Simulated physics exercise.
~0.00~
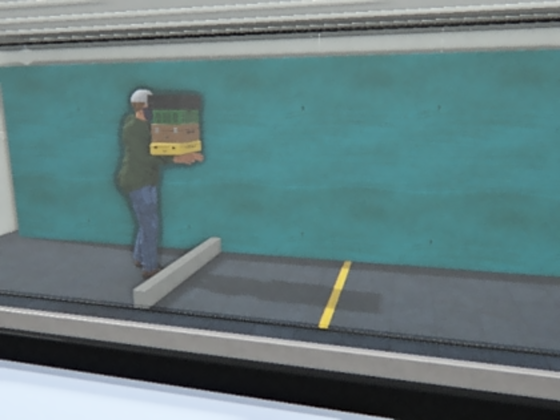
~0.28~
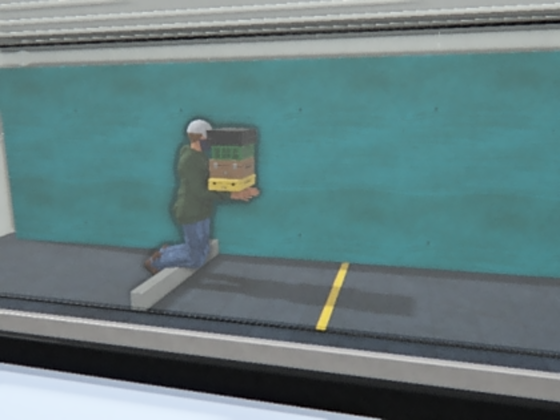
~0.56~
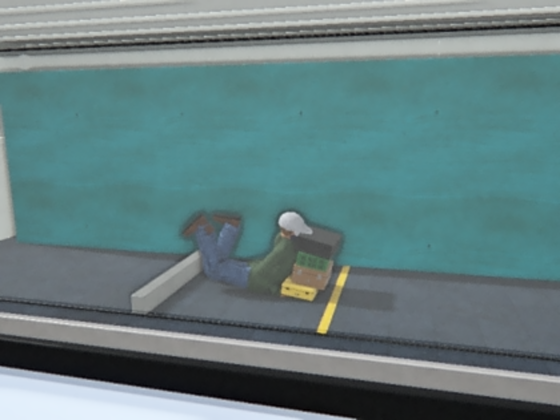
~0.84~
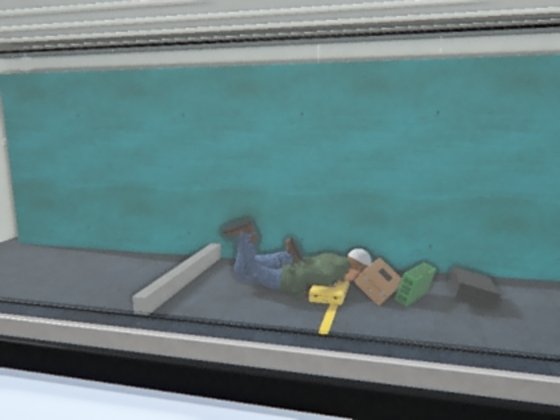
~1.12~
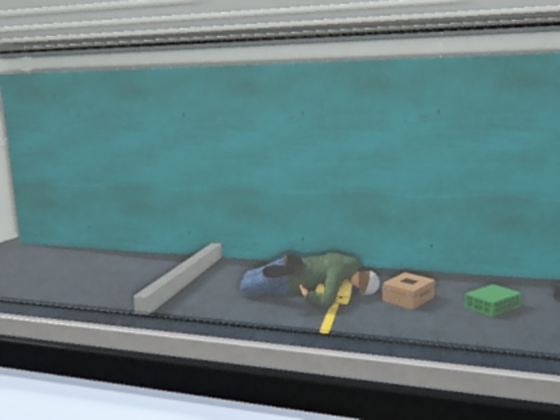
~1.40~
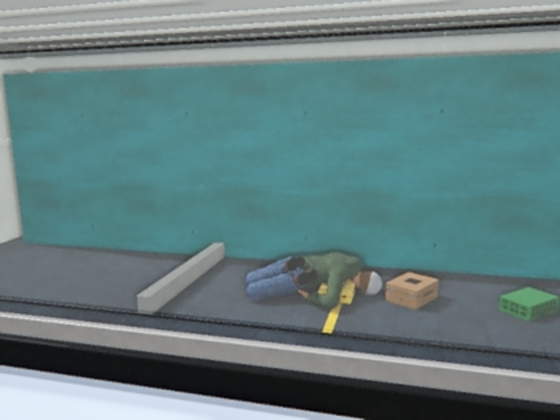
The footage shows a courier carrying stacked boxes tripping over a low rail and pitching rightward onto the floor, scattering the load. The courier ends slumped over the yellow toolbox, head past the yellow line, with the brown and green boxes farther right and the black crate out of view.
